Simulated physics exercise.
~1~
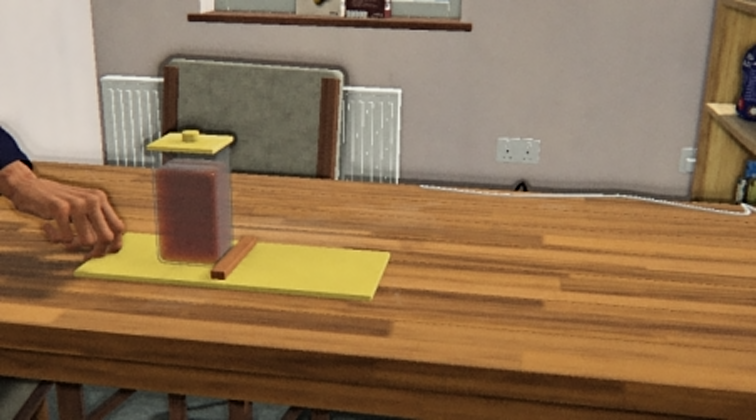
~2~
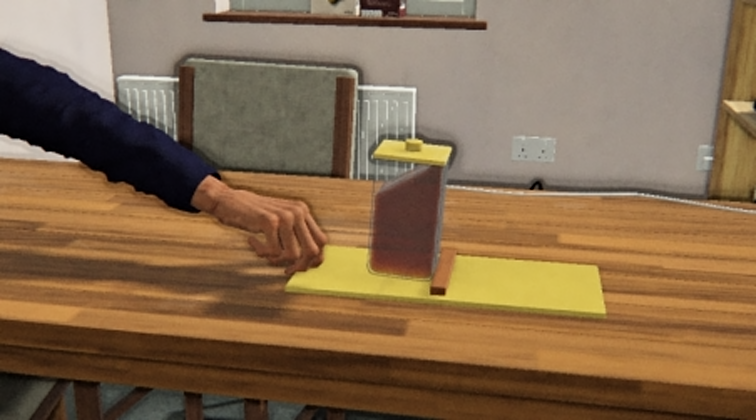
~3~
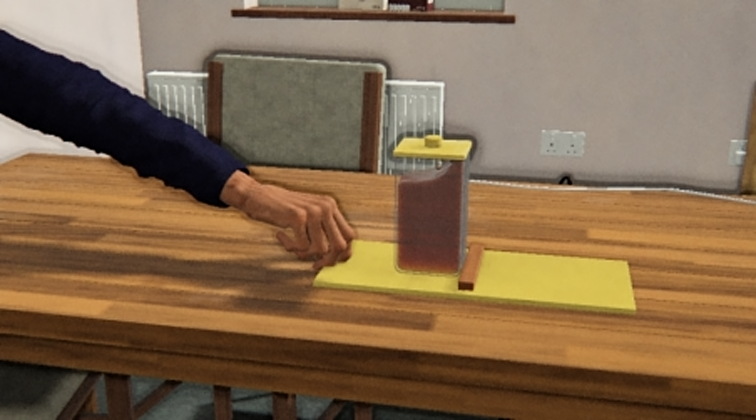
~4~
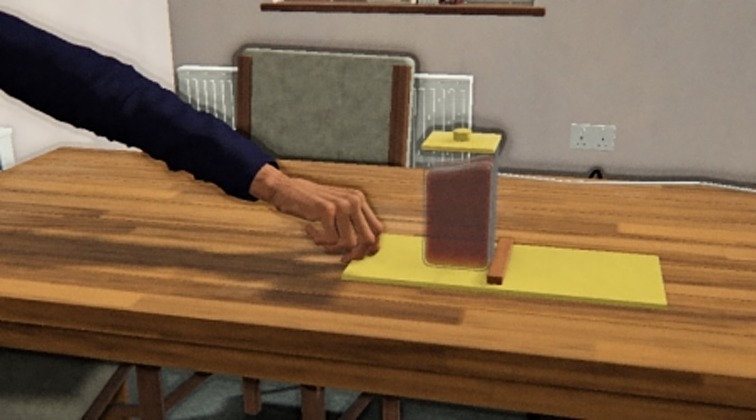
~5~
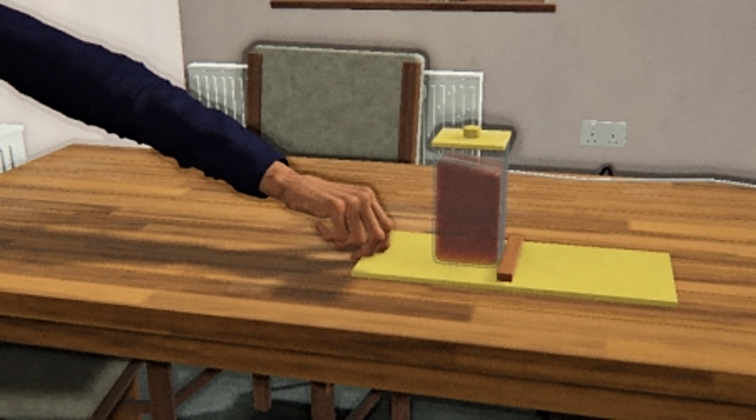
A square bottle of dark liquid slides right with a yellow board and stays standing.
